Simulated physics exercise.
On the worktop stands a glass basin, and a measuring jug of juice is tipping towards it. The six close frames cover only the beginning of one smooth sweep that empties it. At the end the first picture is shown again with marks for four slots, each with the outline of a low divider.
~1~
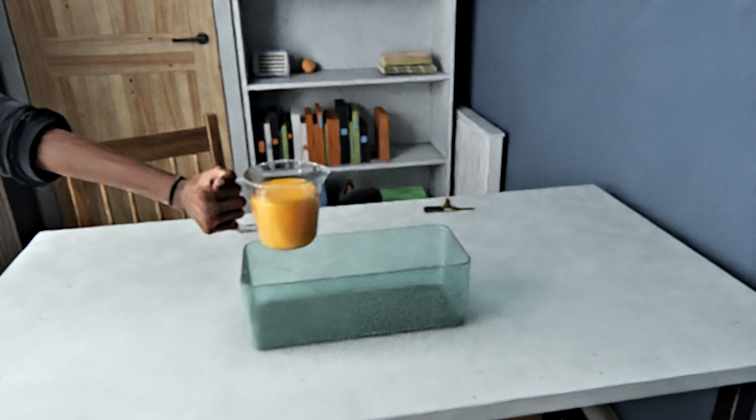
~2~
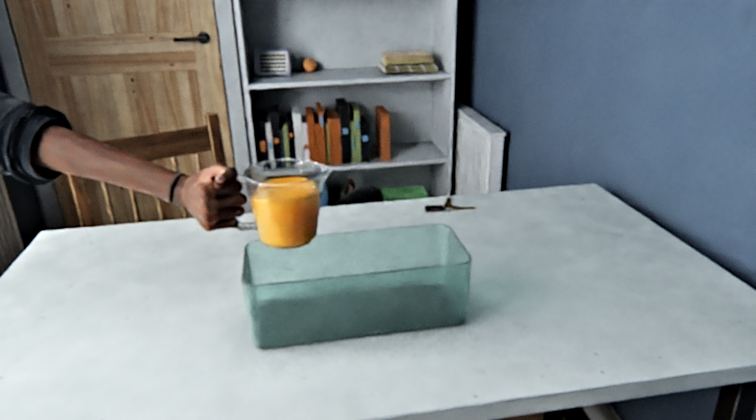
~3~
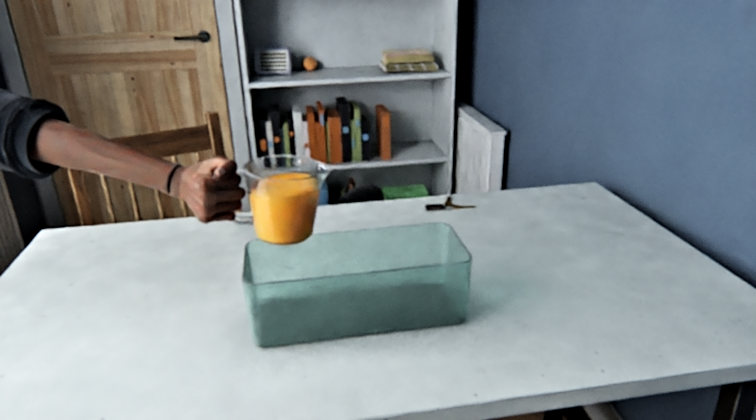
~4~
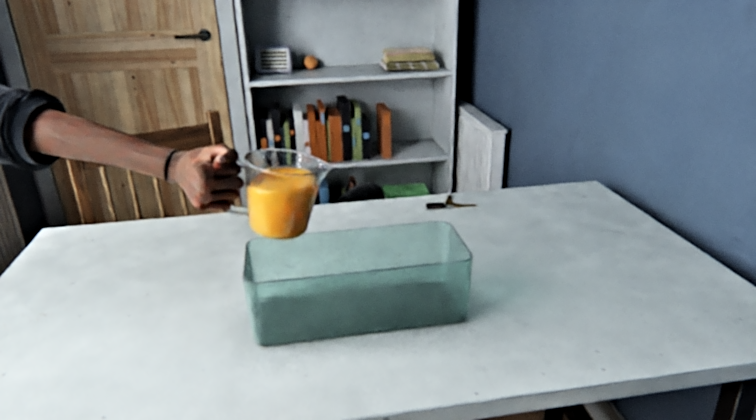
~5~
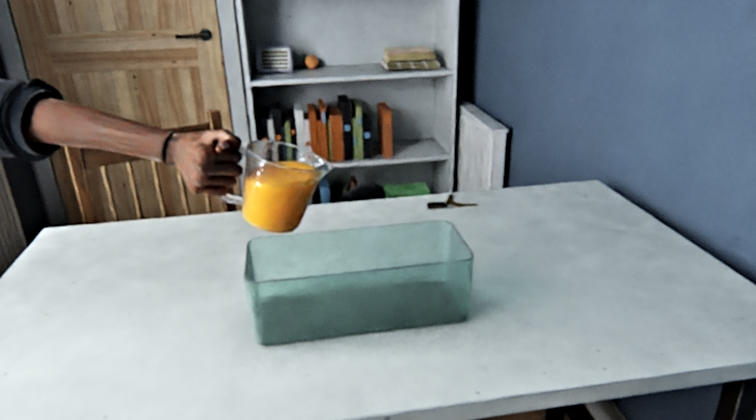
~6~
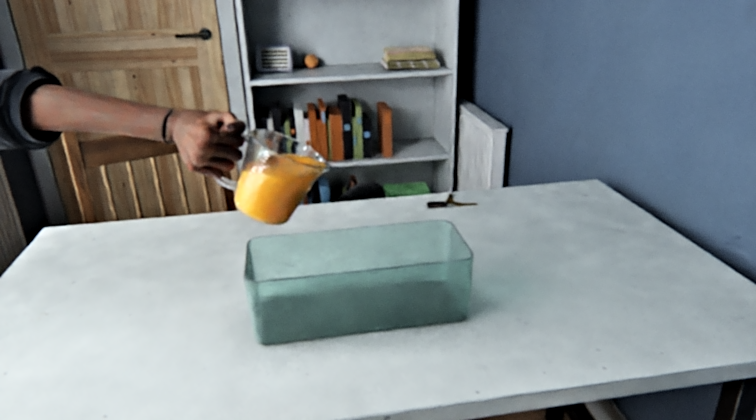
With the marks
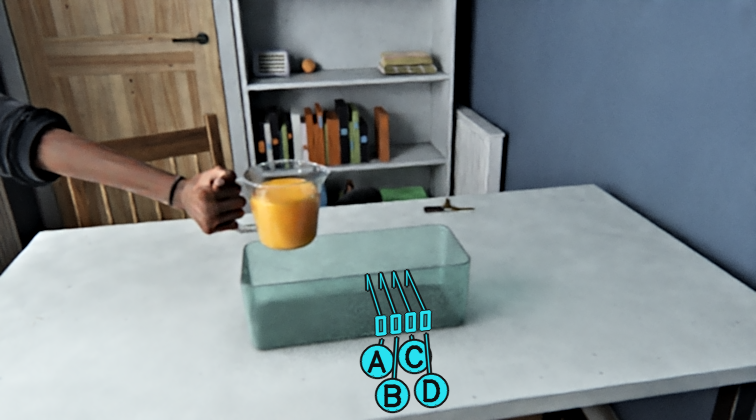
On a white worktop, a hand gradually tilts a jug of orange juice above a glass basin.
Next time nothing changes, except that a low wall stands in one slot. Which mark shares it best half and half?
Best: C.
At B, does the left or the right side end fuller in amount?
The right one.
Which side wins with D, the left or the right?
The left one.
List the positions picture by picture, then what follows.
Upright, lip at (329, 171); basin from (251, 347) to (464, 321); nothing has left yet.
Upright, lip at (330, 170); nothing has left yet.
Tipped about 5°, lip at (330, 169); nothing has left yet.
Tipped about 11°, lip at (331, 168); nothing has left yet.
Tipped about 18°, lip at (331, 167); nothing has left yet.
Tipped about 28°, lip at (331, 166); nothing has left yet.
On the marked copy, A at (381, 339); B at (396, 337); C at (411, 336); D at (426, 334).
If A is chosen, about 8 % ends left of the wall and 90 % right of it.
If B is chosen, about 18 % ends left of the wall and 81 % right of it.
If C is chosen, about 56 % ends left of the wall and 42 % right of it; 3 % is lost outside.
If D is chosen, about 86 % ends left of the wall and 12 % right of it; 3 % is lost outside.
